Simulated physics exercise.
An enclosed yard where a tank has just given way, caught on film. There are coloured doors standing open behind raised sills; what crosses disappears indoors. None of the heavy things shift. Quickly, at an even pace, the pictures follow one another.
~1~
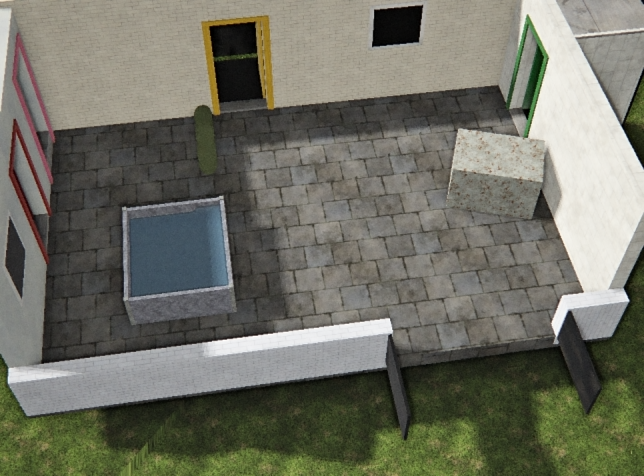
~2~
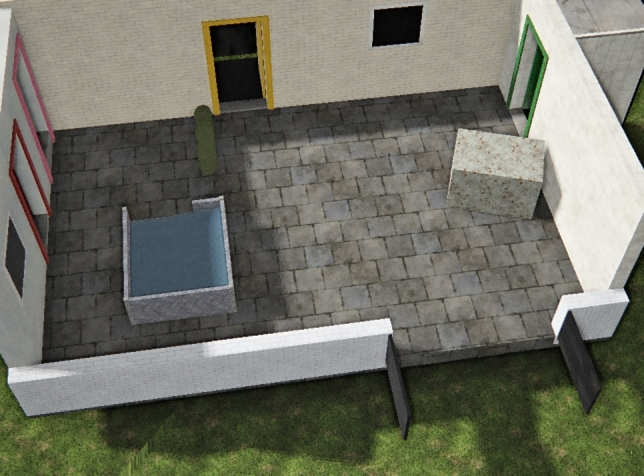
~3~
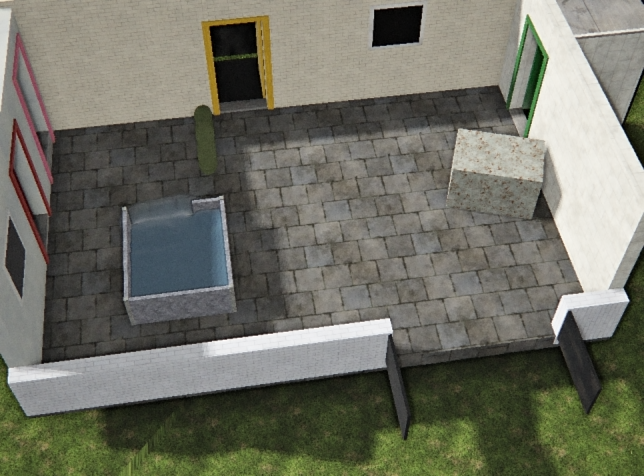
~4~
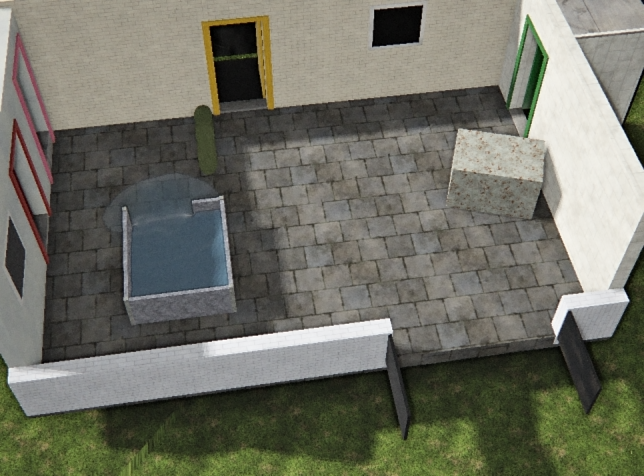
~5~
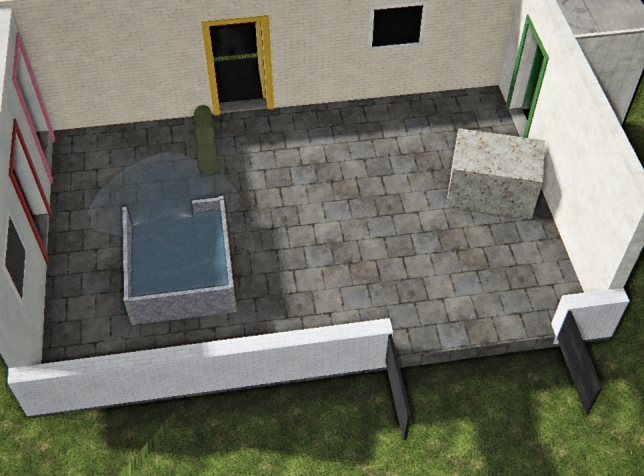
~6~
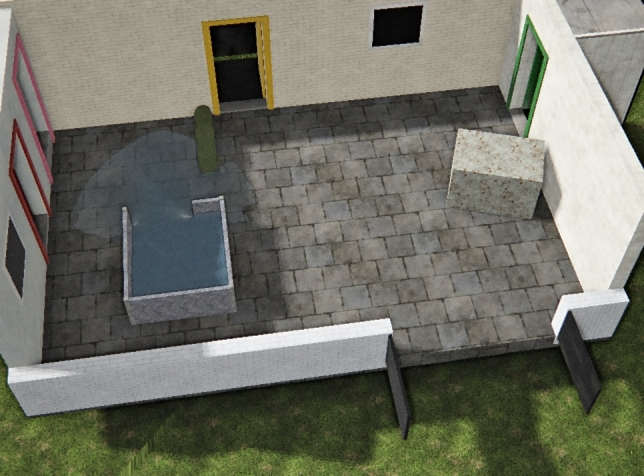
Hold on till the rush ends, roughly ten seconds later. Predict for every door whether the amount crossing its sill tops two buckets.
The green door does not top it. The red door does not top it. The yellow door does not top it. The pink door does not top it.
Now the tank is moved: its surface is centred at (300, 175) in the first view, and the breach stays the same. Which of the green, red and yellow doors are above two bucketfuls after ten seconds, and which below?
Taking each in turn, green overshoots, red remains below the limit, yellow overshoots.
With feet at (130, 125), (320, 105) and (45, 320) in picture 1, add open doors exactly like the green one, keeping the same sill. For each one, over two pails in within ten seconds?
The three doors, in turn: Is beyond it, is short of it, is short of it.
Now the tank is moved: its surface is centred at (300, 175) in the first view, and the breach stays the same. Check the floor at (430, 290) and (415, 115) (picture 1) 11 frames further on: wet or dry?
As listed: Dry, under water.
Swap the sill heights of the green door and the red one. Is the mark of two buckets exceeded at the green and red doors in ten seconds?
Result: Green door comes in below; red door ends up above the limit.
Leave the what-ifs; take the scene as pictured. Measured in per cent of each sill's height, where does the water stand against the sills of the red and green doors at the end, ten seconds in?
The first sits near 60 in a hundred and the second near 10 in a hundred.
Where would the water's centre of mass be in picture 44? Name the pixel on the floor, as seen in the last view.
Near (149, 221) in the last view.
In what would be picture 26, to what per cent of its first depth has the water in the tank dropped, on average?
My best guess is about 30 per cent.
A moment on, water covers 15 % of the floor; the green door not reached, the red door not reached, the yellow door not reached, the pink door wet at the sill, nothing in.
Next, water covers 20 % of the floor; the green door not reached, the red door wet at the sill, nothing in, the yellow door not reached, the pink door wet at the sill, nothing in.
Then, water covers 20 % of the floor; the green door not reached, the red door wet at the sill, nothing in, the yellow door not reached, the pink door wet at the sill, nothing in.
Later, water covers 40 % of the floor; the green door not reached, the red door wet at the sill, nothing in, the yellow door not reached, the pink door wet at the sill, nothing in.
In the end, water covers 70 % of the floor; the green door not reached, the red door under two buckets in, the yellow door not reached, the pink door wet at the sill, nothing in.
